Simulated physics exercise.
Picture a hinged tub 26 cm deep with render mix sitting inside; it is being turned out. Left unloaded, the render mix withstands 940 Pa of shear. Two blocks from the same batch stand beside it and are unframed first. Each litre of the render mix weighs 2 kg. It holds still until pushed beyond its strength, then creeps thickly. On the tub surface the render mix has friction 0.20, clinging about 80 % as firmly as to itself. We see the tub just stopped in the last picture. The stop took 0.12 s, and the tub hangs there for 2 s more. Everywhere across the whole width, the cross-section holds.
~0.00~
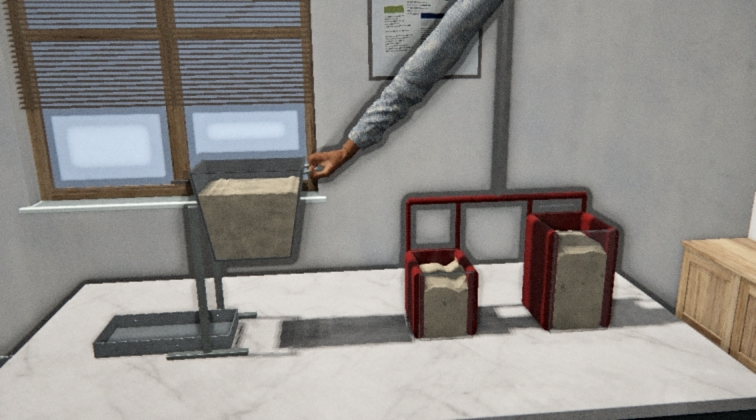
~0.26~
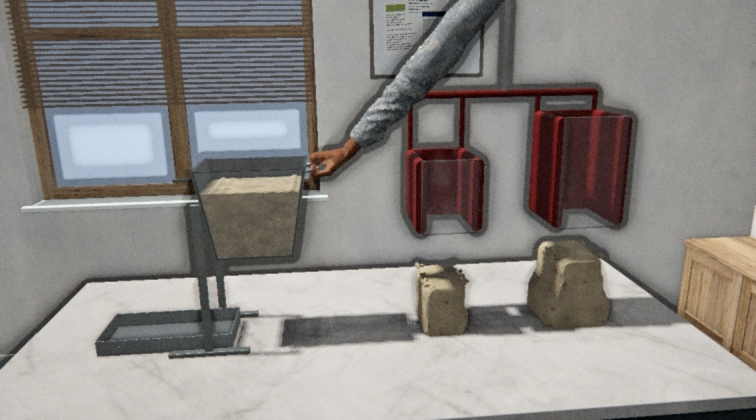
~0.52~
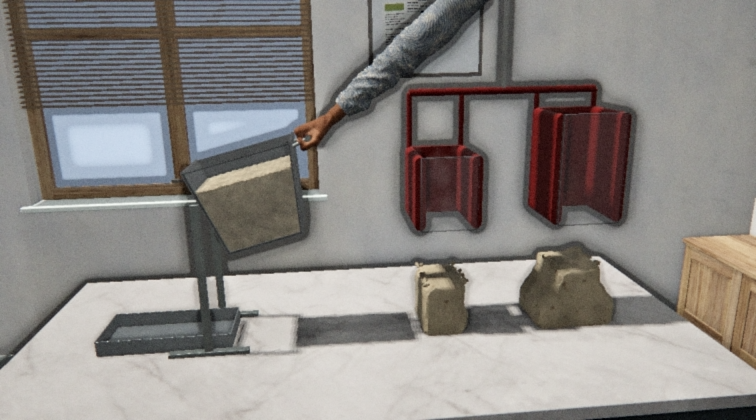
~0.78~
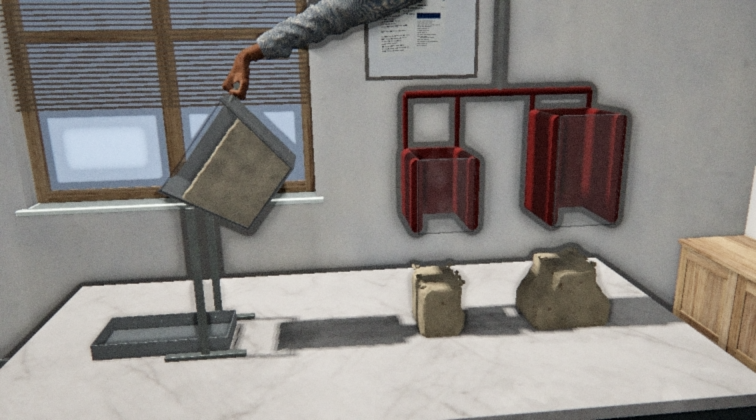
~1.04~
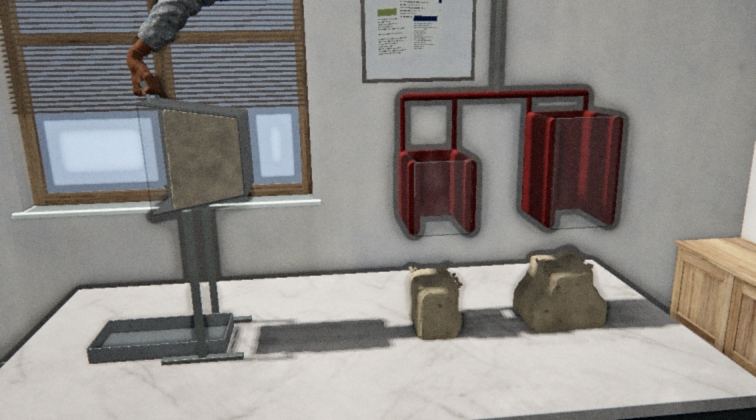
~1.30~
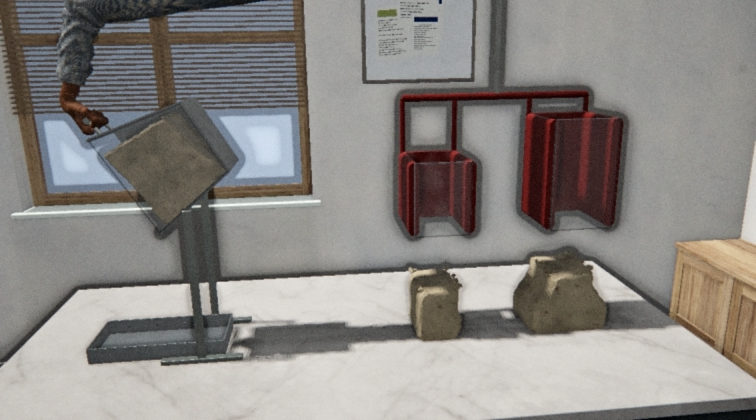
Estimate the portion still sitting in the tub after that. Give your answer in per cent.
The portion still in the tub is near 0 %.
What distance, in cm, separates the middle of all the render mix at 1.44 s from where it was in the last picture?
Roughly 14 cm.
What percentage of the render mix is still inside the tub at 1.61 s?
About 0 %.
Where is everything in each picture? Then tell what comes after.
In the first frame, handle-side rim at (301, 169), tilt 0 degrees; top of the render mix at (220, 194); blocks stand 18 cm, 28 cm (left to right).
In the second frame, handle-side rim at (302, 168), tilt 0 degrees; top of the render mix at (222, 192); blocks stand 18 cm, 24 cm (left to right).
In the third frame, handle-side rim at (288, 143), tilt 14 degrees; top of the render mix at (284, 168); blocks stand 18 cm, 21 cm (left to right).
In the fourth frame, handle-side rim at (220, 101), tilt 52 degrees; top of the render mix at (240, 122); blocks stand 18 cm, 21 cm (left to right).
In the fifth frame, handle-side rim at (136, 106), tilt 91 degrees; top of the render mix at (170, 112); blocks stand 18 cm, 21 cm (left to right).
In the sixth frame, handle-side rim at (89, 142), tilt 120 degrees; top of the render mix at (160, 121); blocks stand 18 cm, 21 cm (left to right).
After 1.44 s, the tub is at 120 degrees and holds 47 %.
After 1.61 s, the tub is at 120 degrees and holds 0 %.
After 1.78 s, the tub is at 120 degrees and holds 0 %.
After 1.95 s, the tub is at 120 degrees and holds 0 %.
After 3.30 s, at the end, the tub is at 120 degrees and holds 0 %.
